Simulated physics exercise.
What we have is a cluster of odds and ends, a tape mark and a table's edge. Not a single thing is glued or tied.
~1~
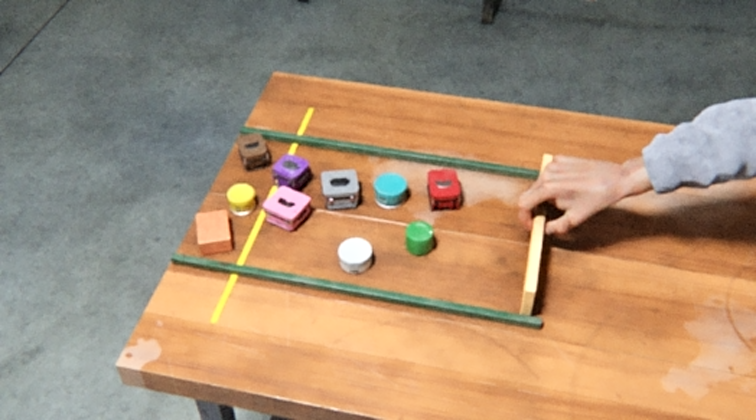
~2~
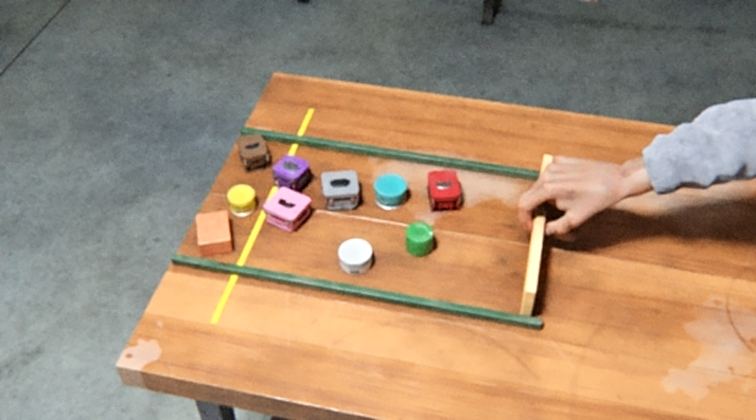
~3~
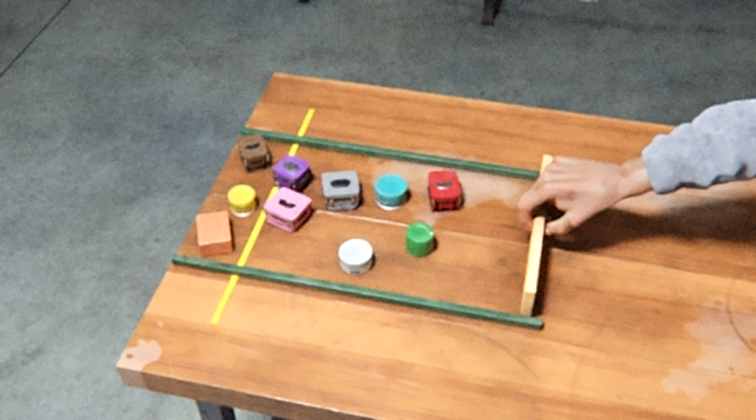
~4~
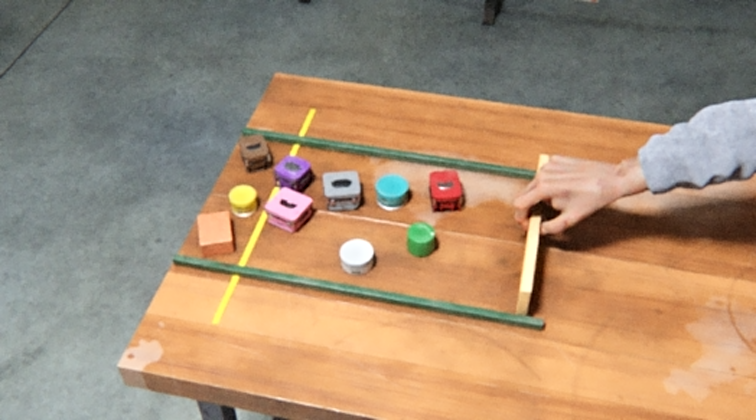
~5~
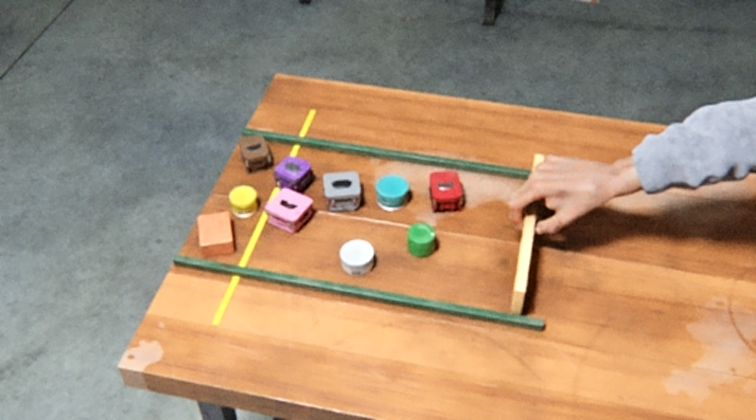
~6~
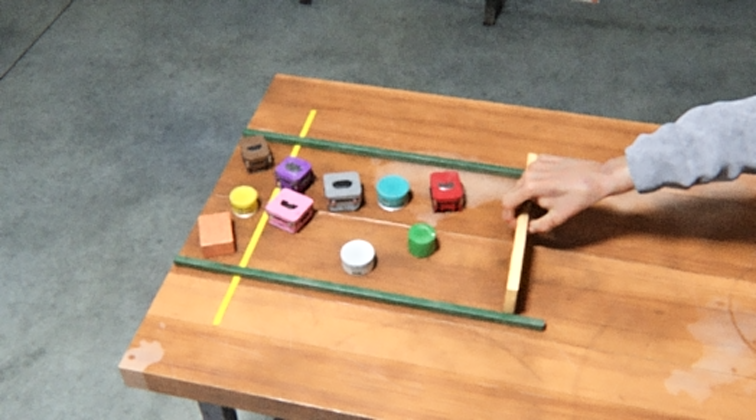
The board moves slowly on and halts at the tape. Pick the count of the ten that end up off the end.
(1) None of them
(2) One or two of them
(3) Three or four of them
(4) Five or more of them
2, one or two of them.
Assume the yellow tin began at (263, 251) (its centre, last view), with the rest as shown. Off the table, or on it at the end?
From that start, the object then is safe.
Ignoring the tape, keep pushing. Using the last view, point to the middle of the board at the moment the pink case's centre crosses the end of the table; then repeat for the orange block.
The middle is at (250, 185) when it's the pink case, and at (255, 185) when it's the orange block.
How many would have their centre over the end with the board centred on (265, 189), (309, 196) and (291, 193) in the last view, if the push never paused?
That makes 2, 0, 0.
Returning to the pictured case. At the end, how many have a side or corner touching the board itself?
The figure is 4.
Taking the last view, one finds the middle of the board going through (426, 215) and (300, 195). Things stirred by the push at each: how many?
That gives 3 for the first and 9 for the second.
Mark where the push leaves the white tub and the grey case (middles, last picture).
About (237, 237), and the other about (254, 187).
A little later, none off yet; brown case at rest near (255, 155); orange block at rest near (217, 234); yellow tin at rest near (244, 202).
Next, none off yet; brown case moving near (251, 155); orange block at rest near (217, 234); yellow tin shifted a little near (233, 199).
When it is over, the number that fall off is one or two; down, yellow tin and brown case.
